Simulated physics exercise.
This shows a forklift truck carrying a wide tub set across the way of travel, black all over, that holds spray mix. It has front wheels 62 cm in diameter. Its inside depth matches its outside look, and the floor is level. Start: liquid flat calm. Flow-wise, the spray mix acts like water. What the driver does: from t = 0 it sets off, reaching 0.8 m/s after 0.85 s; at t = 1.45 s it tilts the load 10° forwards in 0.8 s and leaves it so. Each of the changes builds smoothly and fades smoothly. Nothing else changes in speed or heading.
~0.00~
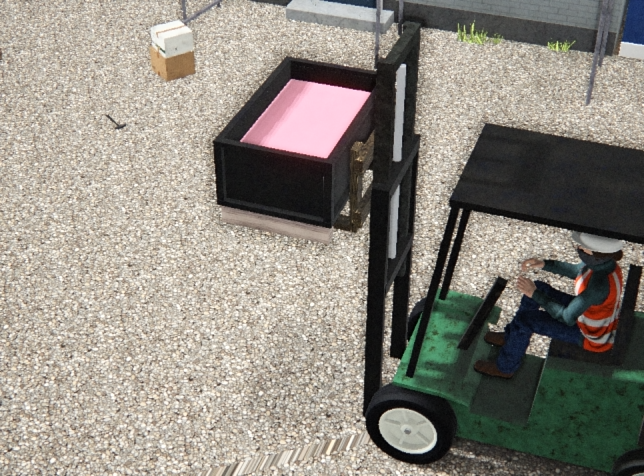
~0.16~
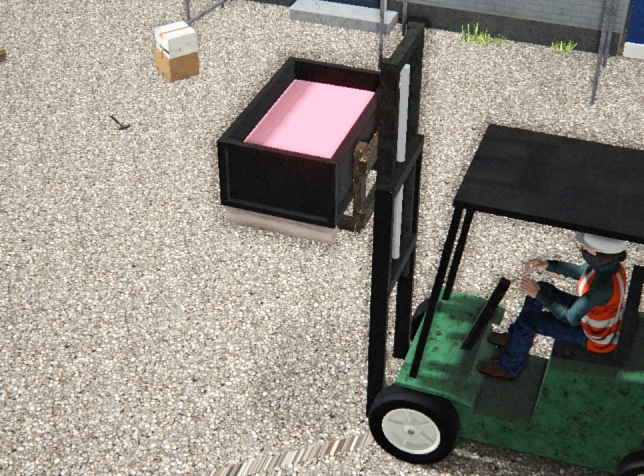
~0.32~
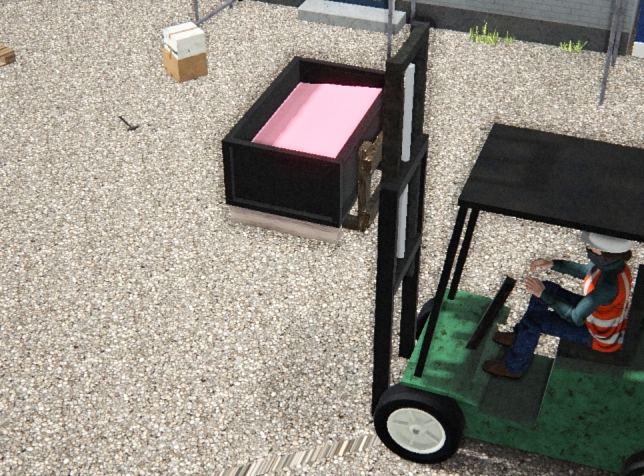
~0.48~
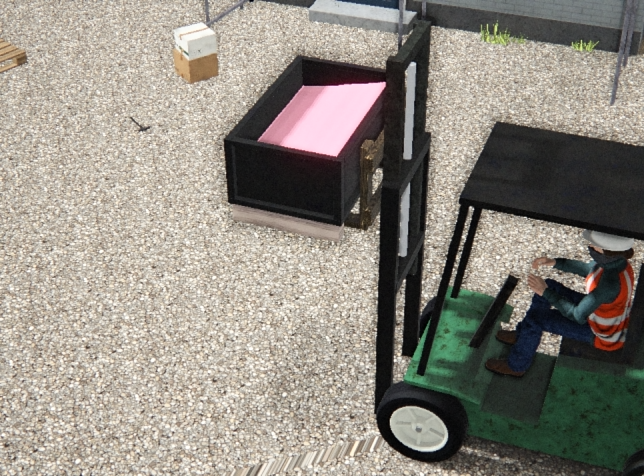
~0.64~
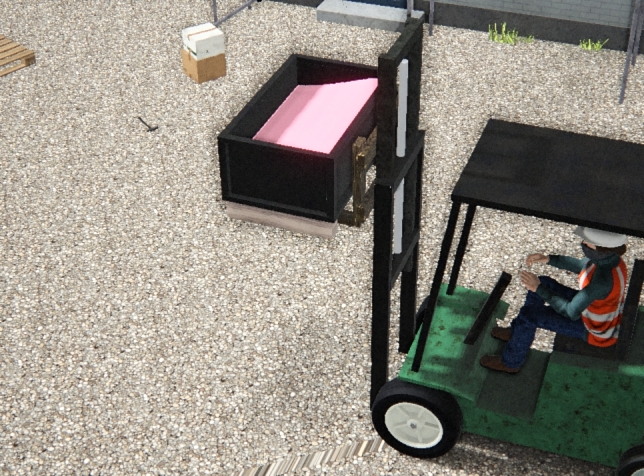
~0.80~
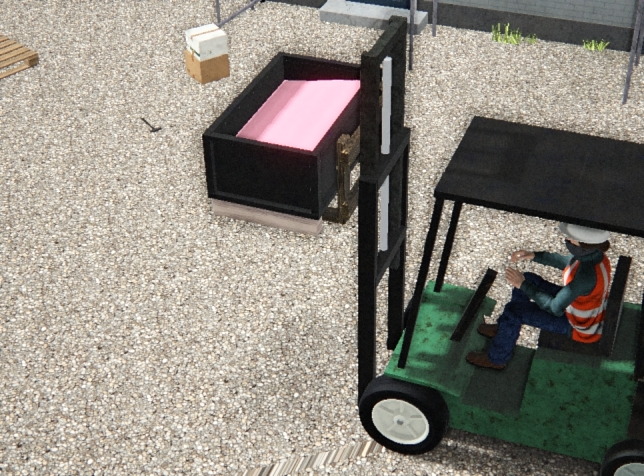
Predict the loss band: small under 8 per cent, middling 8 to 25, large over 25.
The loss is middling.
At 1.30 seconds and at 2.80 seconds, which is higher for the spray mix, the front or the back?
It sits at the forward end first, and later at the rearward end.
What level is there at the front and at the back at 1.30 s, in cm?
About 34 cm at the front, 24 cm at the back.
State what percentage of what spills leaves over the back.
About 0 per cent.
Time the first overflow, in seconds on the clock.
That happens at some 2.2 s.
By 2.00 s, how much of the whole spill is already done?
I'd say somewhere near 0 per cent.
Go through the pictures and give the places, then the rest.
In the first picture, the spray mix reaches (297, 84) at the front end; it reaches (368, 96) at the back end; no slope yet; the front is on the left, levels are read along the far wall; a wheel hub at (406, 435).
In the second picture, the spray mix reaches (301, 84) at the front end; it reaches (371, 96) at the back end; no slope yet.
In the third picture, the spray mix reaches (306, 88) at the front end; it reaches (376, 92) at the back end; it is heaped 7° towards the back.
In the fourth picture, the spray mix reaches (309, 90) at the front end; it reaches (379, 86) at the back end; it is heaped 13° towards the back.
In the fifth picture, the spray mix reaches (303, 89) at the front end; it reaches (373, 83) at the back end; it is heaped 15° towards the back.
In the sixth picture, the spray mix reaches (290, 85) at the front end; it reaches (359, 84) at the back end; it is heaped 11° towards the back; a wheel hub at (398, 426).
By 1.30 s it stands 24 cm high behind and 33 cm in front; all of it is still inside.
By 2.00 s it stands 29 cm high behind and 28 cm in front; all of it is still inside.
By 2.80 s it stands 34 cm high behind and 21 cm in front; 12 per cent has gone over the front.
By 5.24 s 14 per cent has gone over the front, 29 of 207 litres.
